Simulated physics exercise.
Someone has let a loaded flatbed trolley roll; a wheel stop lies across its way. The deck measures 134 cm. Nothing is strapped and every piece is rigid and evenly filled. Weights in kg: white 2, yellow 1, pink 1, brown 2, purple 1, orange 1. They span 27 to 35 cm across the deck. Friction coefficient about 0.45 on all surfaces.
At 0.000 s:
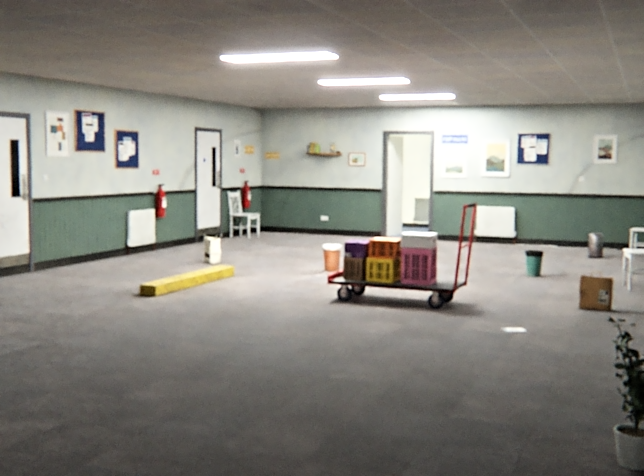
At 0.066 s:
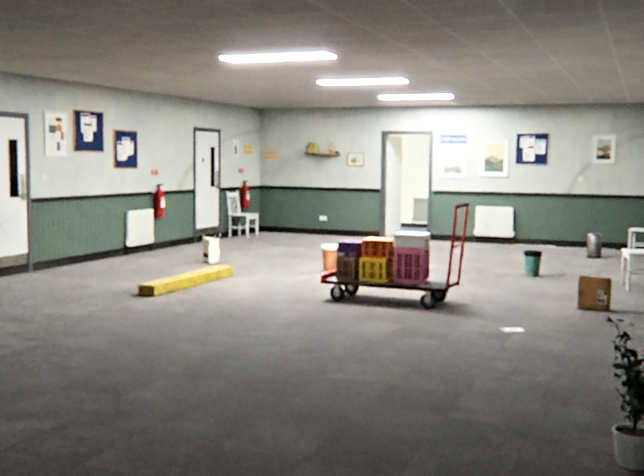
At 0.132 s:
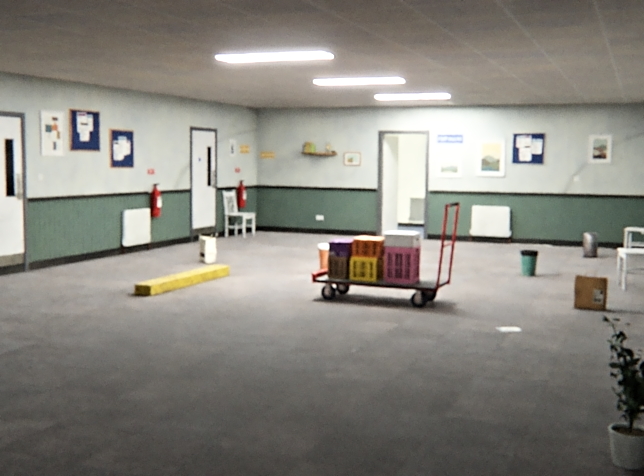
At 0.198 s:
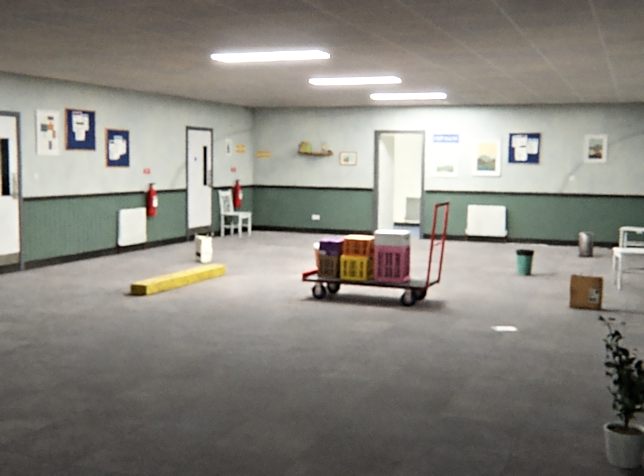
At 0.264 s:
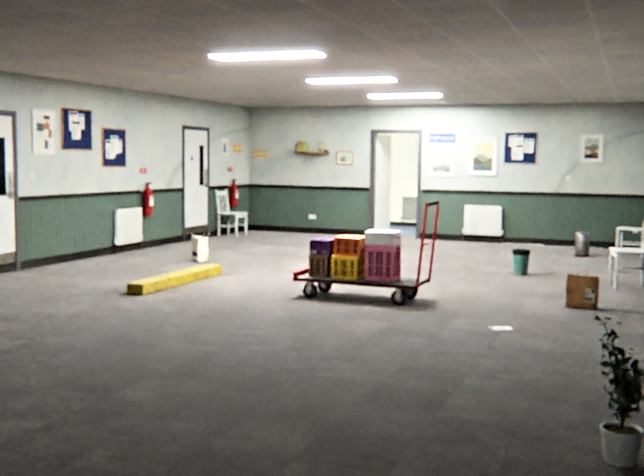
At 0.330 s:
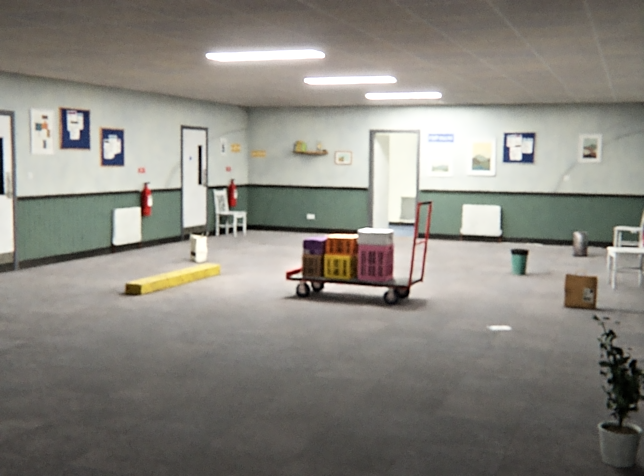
A red-handled flatbed trolley loaded with purple, orange, yellow and pink crates rolls slowly left across the grey floor of a green-and-white hall, passing a bin in the background, while a yellow wheel stop lies to its left.
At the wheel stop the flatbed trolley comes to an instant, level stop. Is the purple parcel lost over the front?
The purple parcel keeps its place on the deck.
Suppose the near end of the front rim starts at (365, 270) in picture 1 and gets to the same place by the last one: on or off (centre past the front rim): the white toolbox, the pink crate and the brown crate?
In that case white on, pink on, brown on.
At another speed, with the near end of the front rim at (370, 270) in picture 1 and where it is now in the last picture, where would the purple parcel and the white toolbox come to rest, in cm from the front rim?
In that case purple 50 past, white 80 behind.
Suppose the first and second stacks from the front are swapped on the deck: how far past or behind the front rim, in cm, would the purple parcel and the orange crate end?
In that case purple 50 behind, orange 10 behind.
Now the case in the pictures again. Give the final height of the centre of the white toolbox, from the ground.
Some 70 cm up.
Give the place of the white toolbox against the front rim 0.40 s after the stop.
About 80 cm behind the rim.
Impact comes at 1.88 s.
After 2.28 s the purple parcel is 12 cm behind the rim, tilted 0°, near (187, 239) in the last picture's view.
After 2.68 s the purple parcel is 12 cm behind the rim, tilted 0°, near (187, 239) in the last picture's view.
At rest, 2.9 s, nothing is past the rim; behind it, white toolbox, yellow crate, pink crate, brown crate, purple parcel and orange crate.
